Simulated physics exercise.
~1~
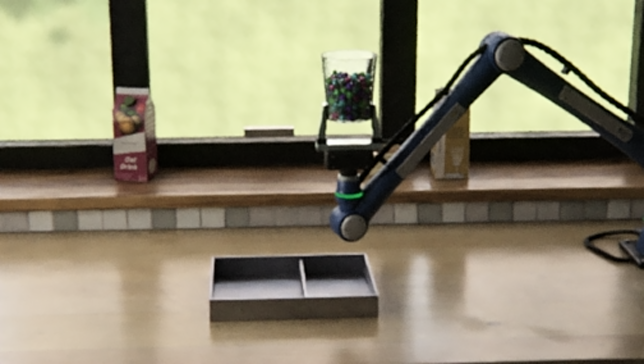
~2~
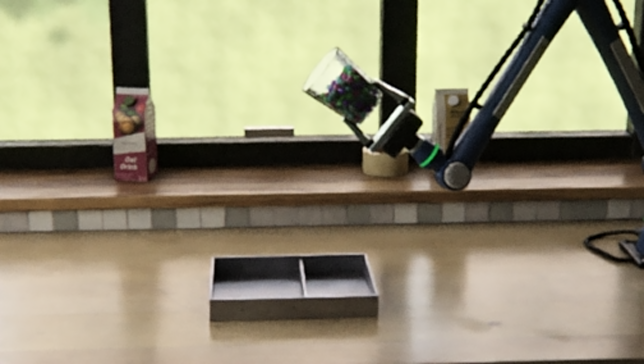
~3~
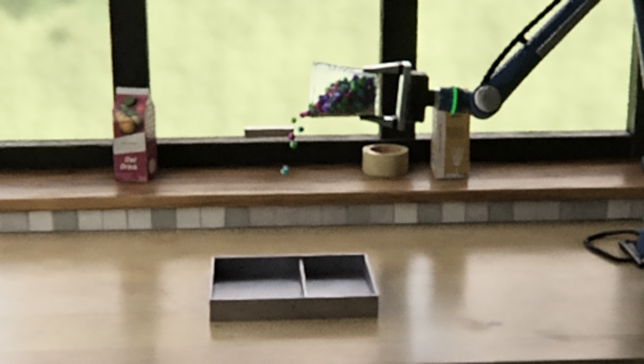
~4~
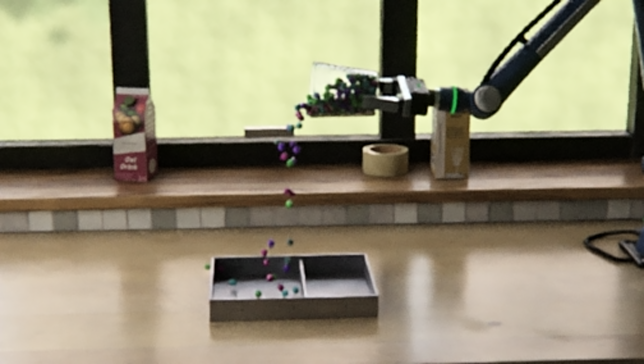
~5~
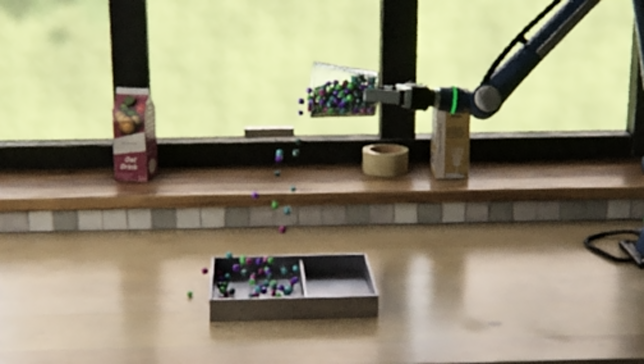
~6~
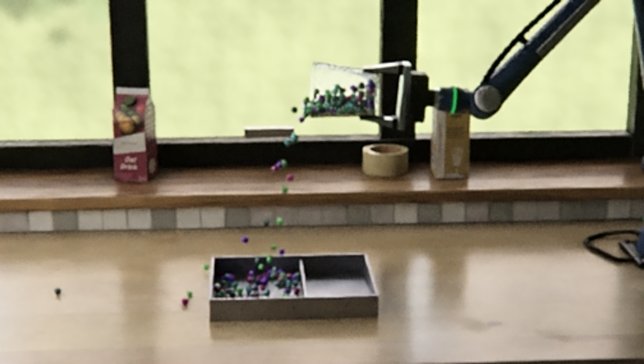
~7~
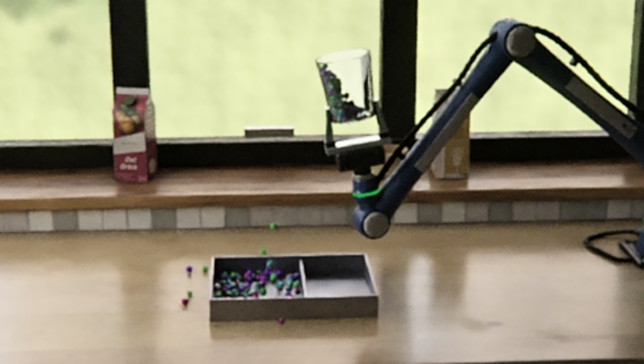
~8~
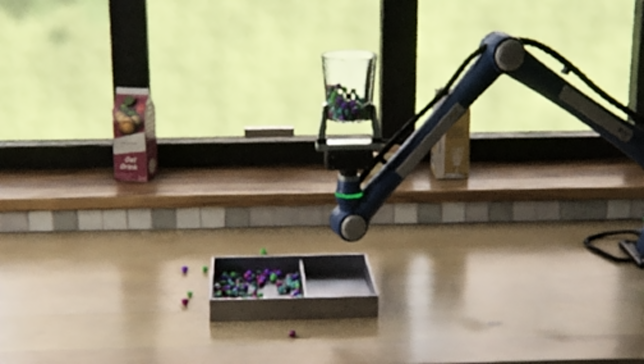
A dark blue robot arm reaches in from the right, seen from the front across a pale wooden table, holding a clear tumbler of small purple, green and dark sweets upright before a bright window. On the sill stand a pink drink carton at left and a tan box and tape roll at right, while a grey divided tray sits on the table. The arm tips the tumbler leftward onto its side, and sweets stream into the tray's left part, a few bouncing out. It then rights the tumbler, which still holds some sweets. The left part ends well covered, the right looks empty, and several sweets lie around the tray.
